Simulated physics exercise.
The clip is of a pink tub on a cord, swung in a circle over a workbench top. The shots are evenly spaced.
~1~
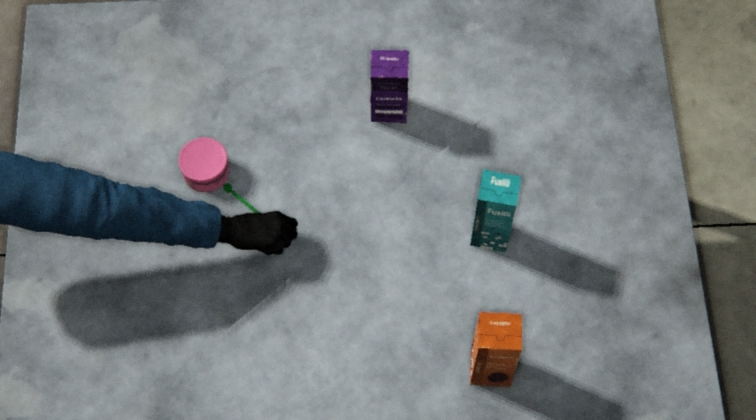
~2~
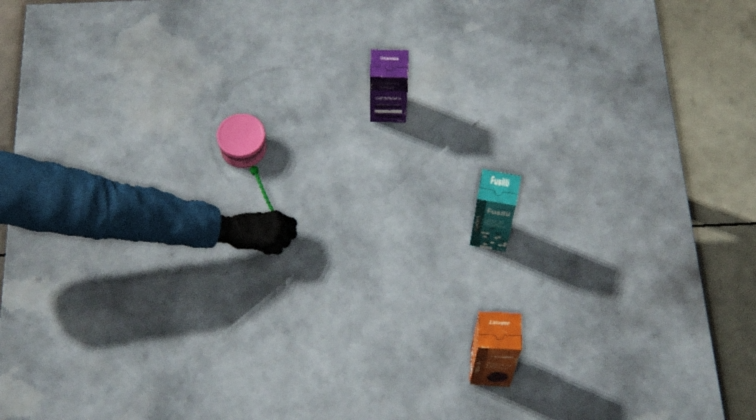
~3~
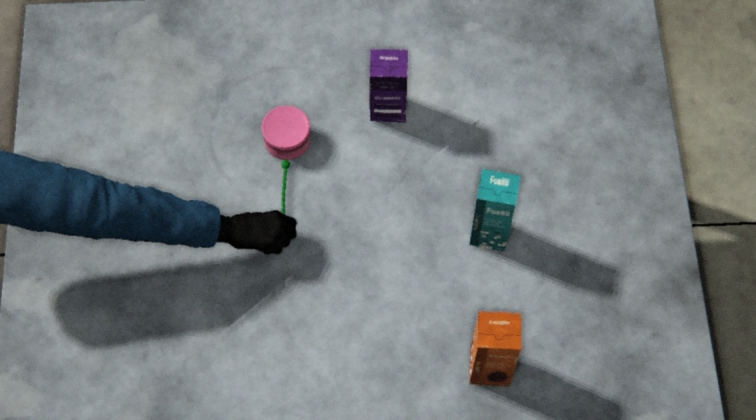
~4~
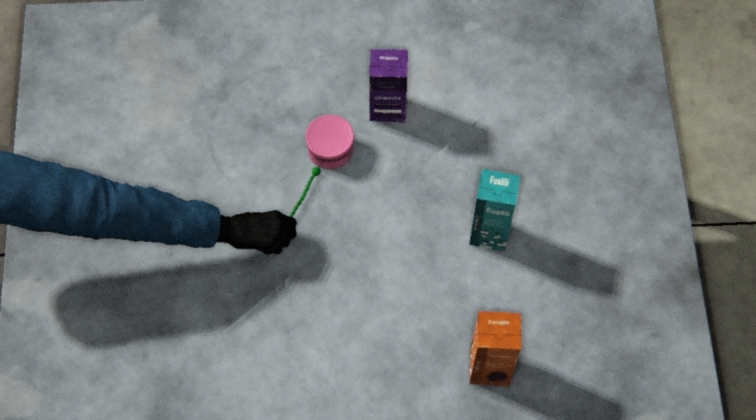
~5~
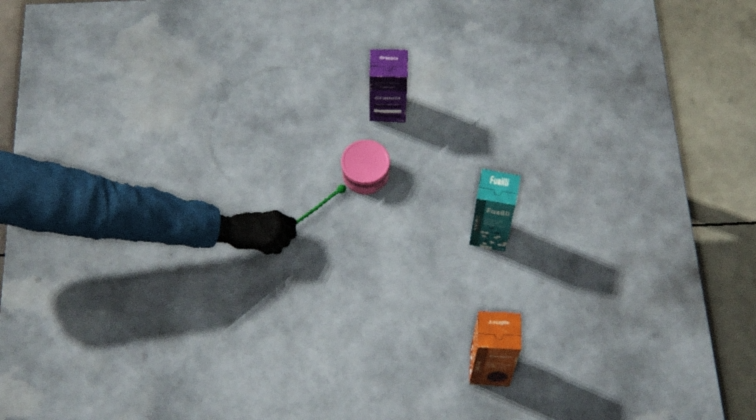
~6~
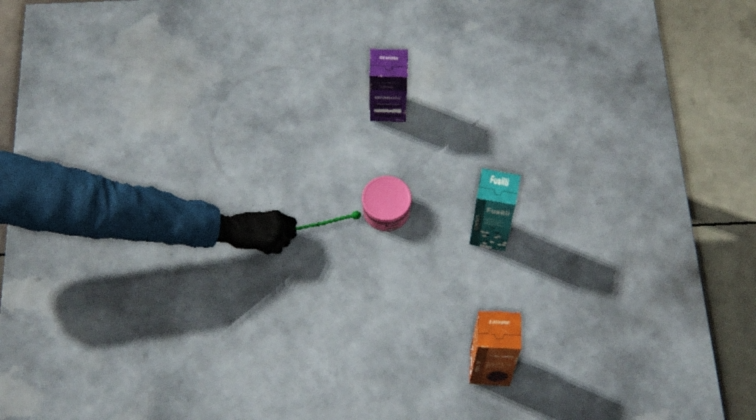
A pink tub on a green cord swings clockwise around a black-gloved hand above a mottled grey workbench top, seen from high above. The blue-sleeved arm reaches in from the left, while a purple carton stands near the top, a turquoise one at right and an orange one below it. The tub sweeps from the hand's upper left, over the top and down to its right, as the arm, cartons and camera stay still.
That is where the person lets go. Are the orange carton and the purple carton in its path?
In the end the orange carton escapes it and the purple carton stays untouched.
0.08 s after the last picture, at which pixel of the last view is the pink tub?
Close to (396, 289).
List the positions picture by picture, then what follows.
The first frame shows pink tub (203, 159); orange carton (500, 330); purple carton (390, 63); turquoise carton (500, 187).
The second frame shows pink tub (241, 134).
The third frame shows pink tub (286, 126).
The fourth frame shows pink tub (329, 136).
The fifth frame shows pink tub (366, 161).
The sixth frame shows pink tub (387, 198); orange carton (500, 329); purple carton (389, 62); turquoise carton (499, 186); going round clockwise.
Then, 0.08 s on from there, tub near (396, 288).
Then, 0.20 s on from there, tub near (408, 408).
In the end, tub off the table. The orange carton stays untouched and the purple carton remains clear.
